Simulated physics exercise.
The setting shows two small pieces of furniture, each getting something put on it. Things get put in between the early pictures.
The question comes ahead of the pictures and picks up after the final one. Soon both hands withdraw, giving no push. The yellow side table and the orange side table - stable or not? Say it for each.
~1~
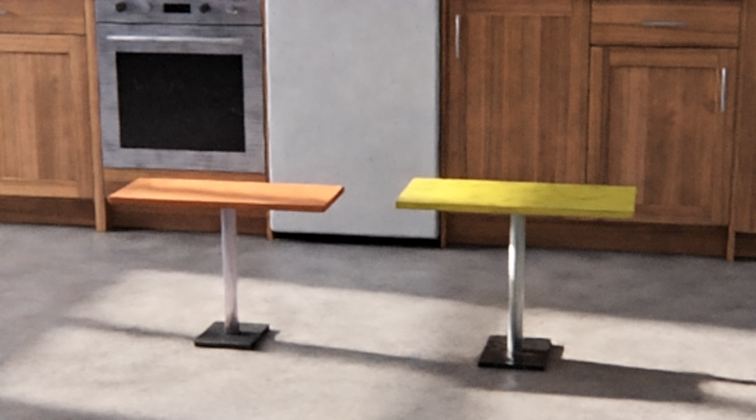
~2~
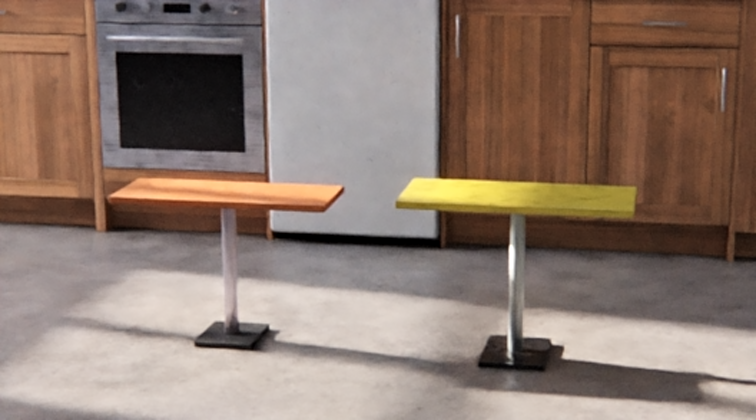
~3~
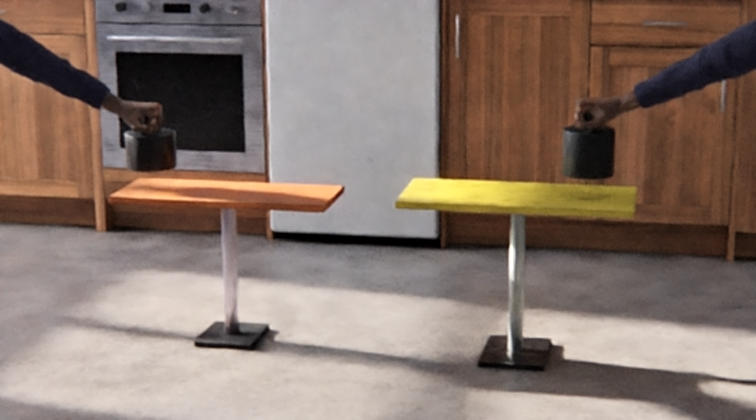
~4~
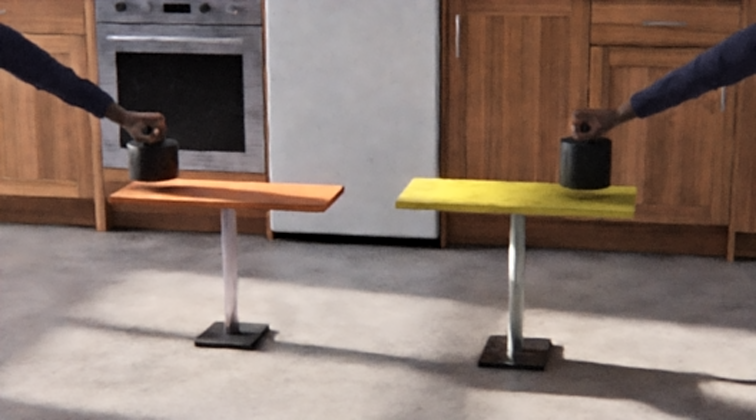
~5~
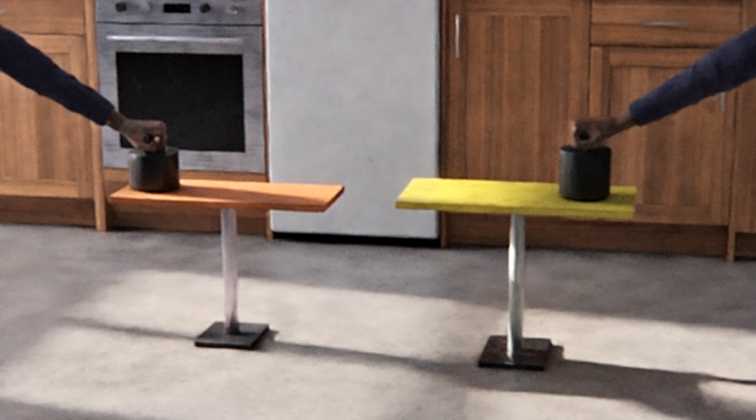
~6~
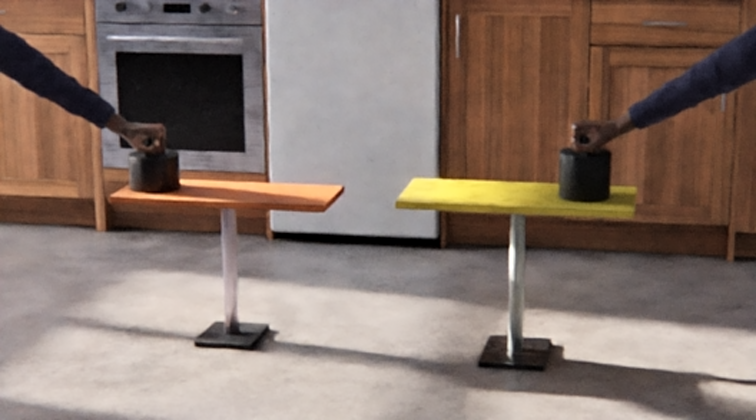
In order: The yellow side table will fall I'd say, the orange side table will fall I'd say.
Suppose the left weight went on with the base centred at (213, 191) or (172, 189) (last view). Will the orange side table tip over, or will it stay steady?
The orange side table stays put; falls over.
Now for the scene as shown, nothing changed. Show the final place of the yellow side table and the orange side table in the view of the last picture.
The yellow side table around (682, 265); the orange side table around (93, 239).
Then, 0.60 s on from there, yellow side table turned 23° from its first pose near (585, 201); orange side table turned 40° from its first pose near (130, 206).
In the end, the yellow side table goes over, near (682, 265); the orange side table goes over, near (93, 239).
